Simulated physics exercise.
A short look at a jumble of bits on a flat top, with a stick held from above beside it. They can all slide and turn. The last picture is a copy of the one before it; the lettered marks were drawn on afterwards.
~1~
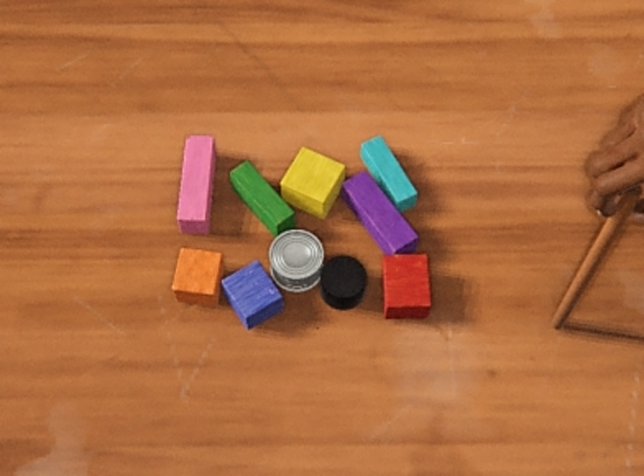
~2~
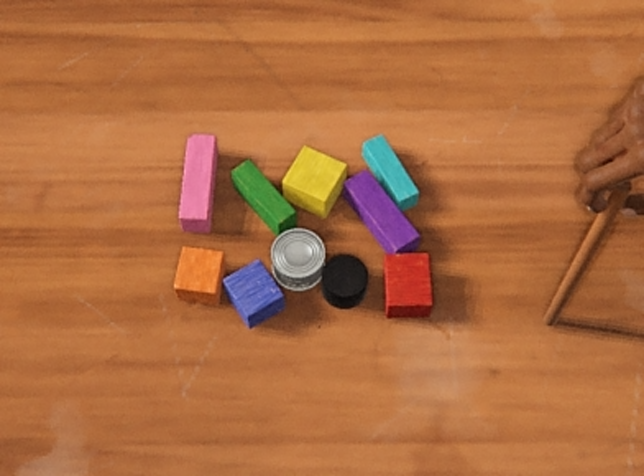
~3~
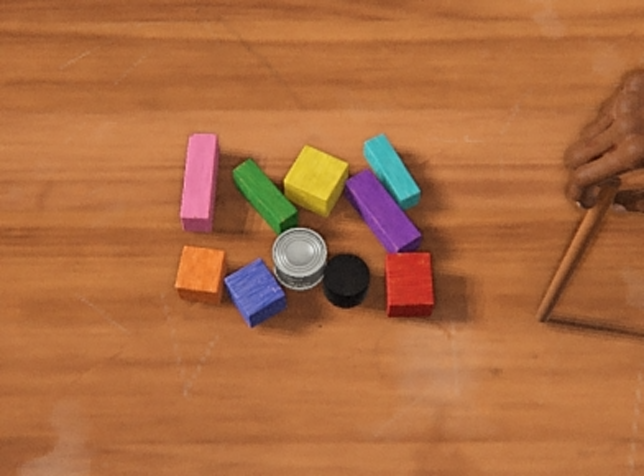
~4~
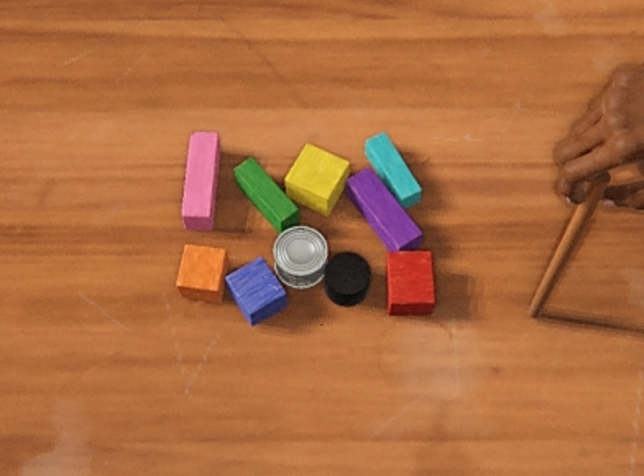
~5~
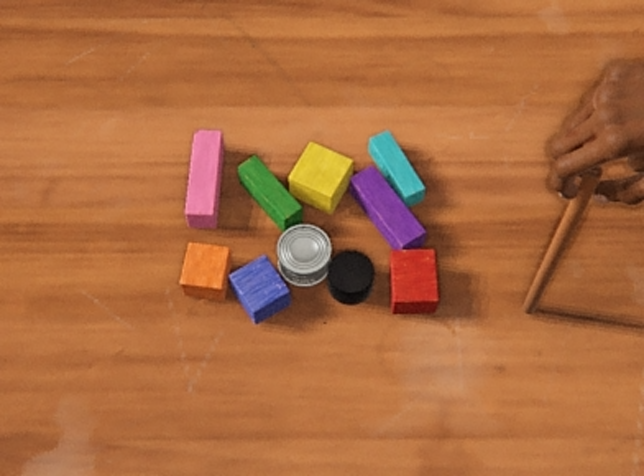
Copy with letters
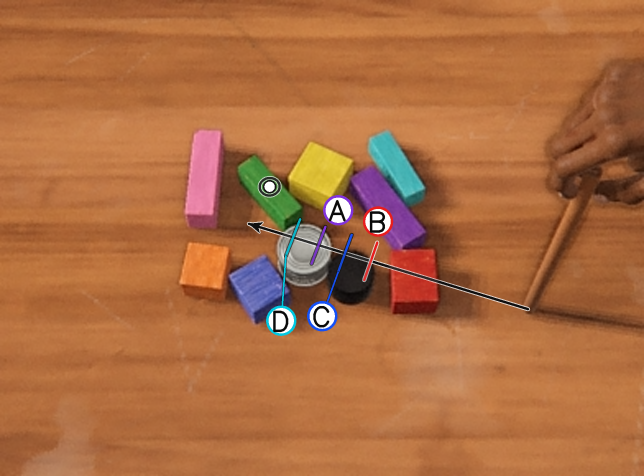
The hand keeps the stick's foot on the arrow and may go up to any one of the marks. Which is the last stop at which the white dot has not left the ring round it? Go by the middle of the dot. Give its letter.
Up to mark D.
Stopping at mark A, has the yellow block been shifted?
No.
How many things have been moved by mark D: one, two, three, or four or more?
It has moved four or more.
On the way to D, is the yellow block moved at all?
No.
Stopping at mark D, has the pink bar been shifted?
No.
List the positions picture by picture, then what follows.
In the first picture, turquoise bar (389, 175); red block (406, 287); grey tin (296, 261).
In the second picture, grey tin (298, 260); green bar (264, 199).
In the third picture, purple bar (382, 215); pink bar (200, 182).
In the fourth picture, black tin (348, 280); blue block (257, 292).
In the fifth picture, yellow block (321, 178); orange block (207, 272); turquoise bar (397, 170).
On the copy, A at (319, 245); B at (371, 261); C at (345, 253); D at (293, 237); the arrow from (528, 309) to (249, 224); the white dot at (269, 187).
On D. First, foot of the stick (441, 284).
Then, foot of the stick (357, 257); red block (365, 285); black tin (311, 303).
Finally, foot of the stick (293, 238); red block (364, 285); black tin (311, 304); the dot is still in its ring.
By contrast, A keeps the dot in but is short; B keeps the dot in but is short; C keeps the dot in but is short.
